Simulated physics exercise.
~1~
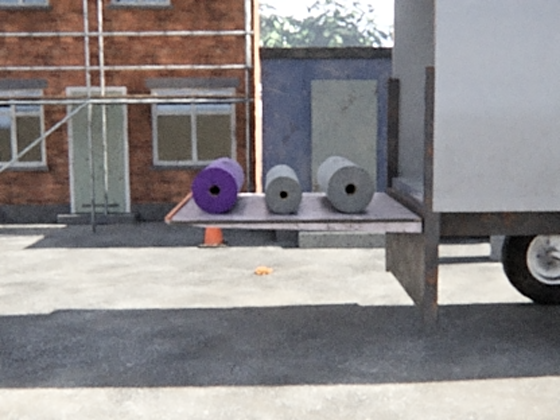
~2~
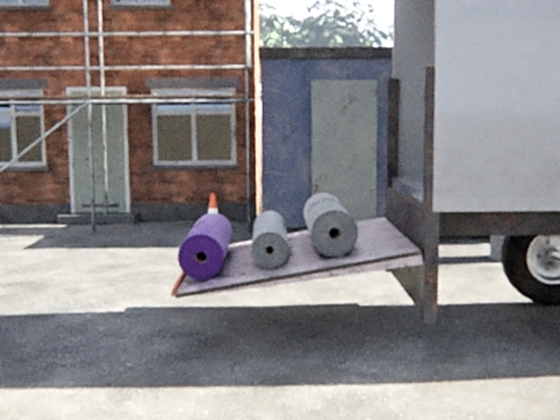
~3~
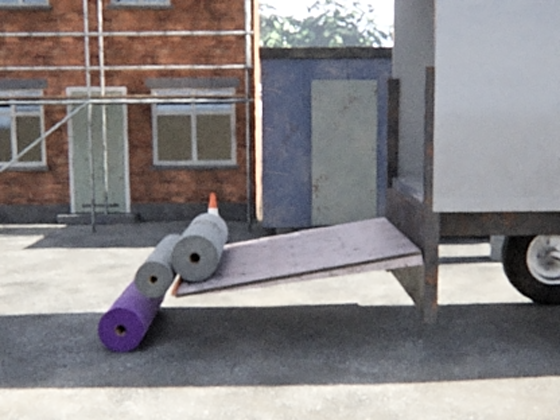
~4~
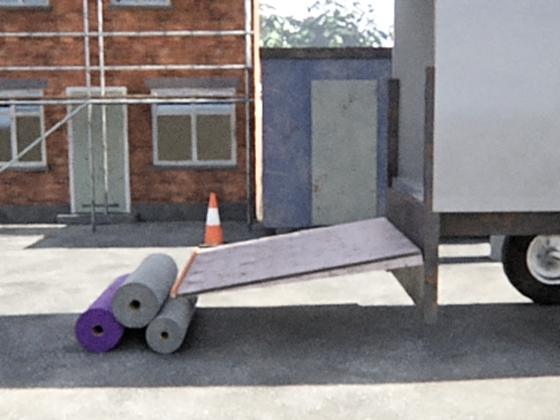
The clip shows a purple roll and two grey rolls on a lift platform behind a van body; the platform tilts down to the left and the rolls go over its edge, purple first, ending on the ground with one grey roll resting on top of the other two.
